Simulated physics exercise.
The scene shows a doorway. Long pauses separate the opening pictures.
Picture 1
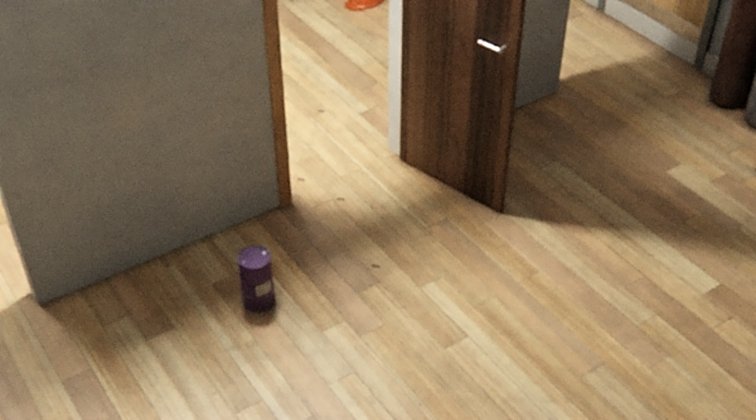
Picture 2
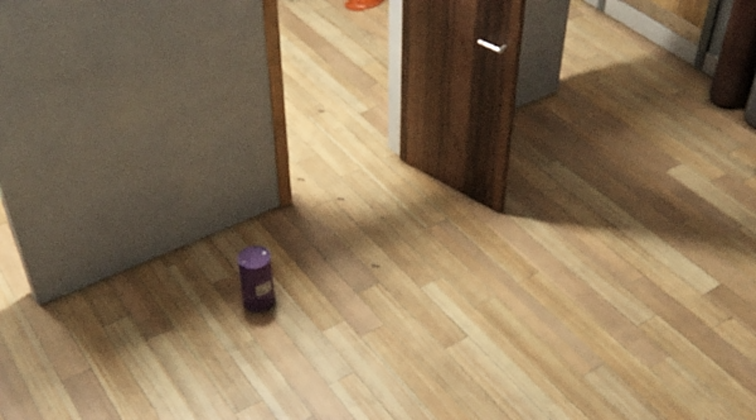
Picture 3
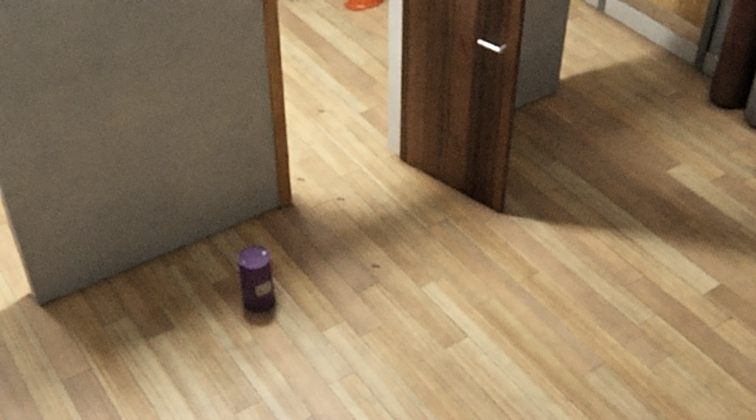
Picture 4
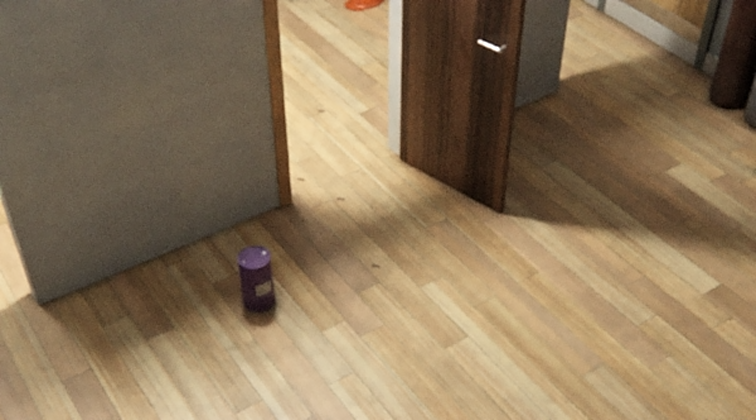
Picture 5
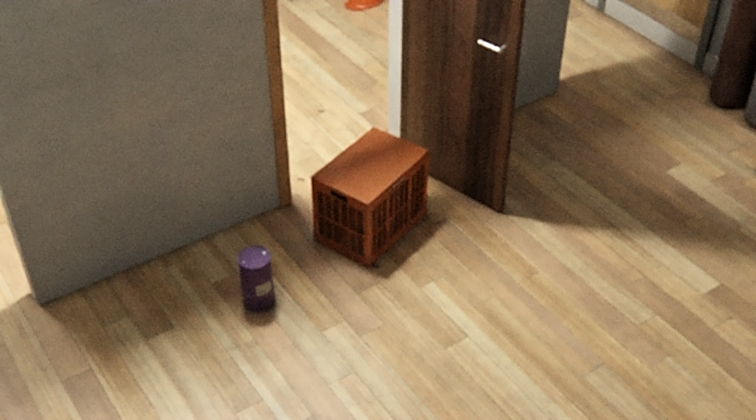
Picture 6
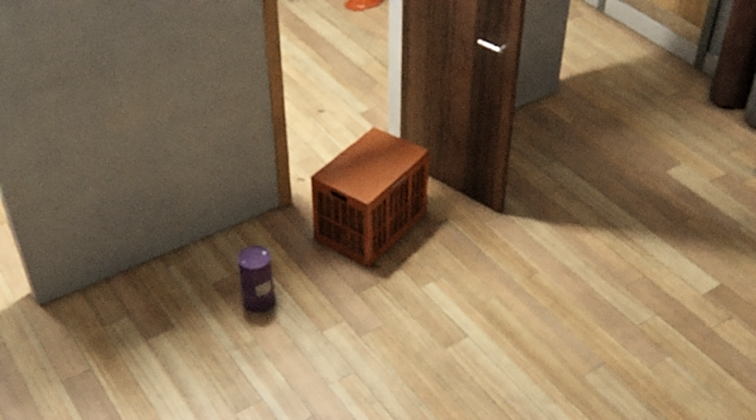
The open door and purple canister stay still, and an orange chest appears between them.
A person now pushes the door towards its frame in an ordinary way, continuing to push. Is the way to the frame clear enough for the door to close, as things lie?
No - the door stops before the frame.
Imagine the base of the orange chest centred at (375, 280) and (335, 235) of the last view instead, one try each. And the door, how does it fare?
Swings all the way; Held up partway.
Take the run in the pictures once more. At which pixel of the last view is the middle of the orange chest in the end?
At about (364, 197).
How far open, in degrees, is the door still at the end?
Around 70 degrees.
Then, 0.60 s past the last view, door 89° open.
Then, 0.90 s past the last view, door 73° open.
Finally, door 69° open; both still in place. Final places as the last picture's camera would see them, orange chest near (364, 197).
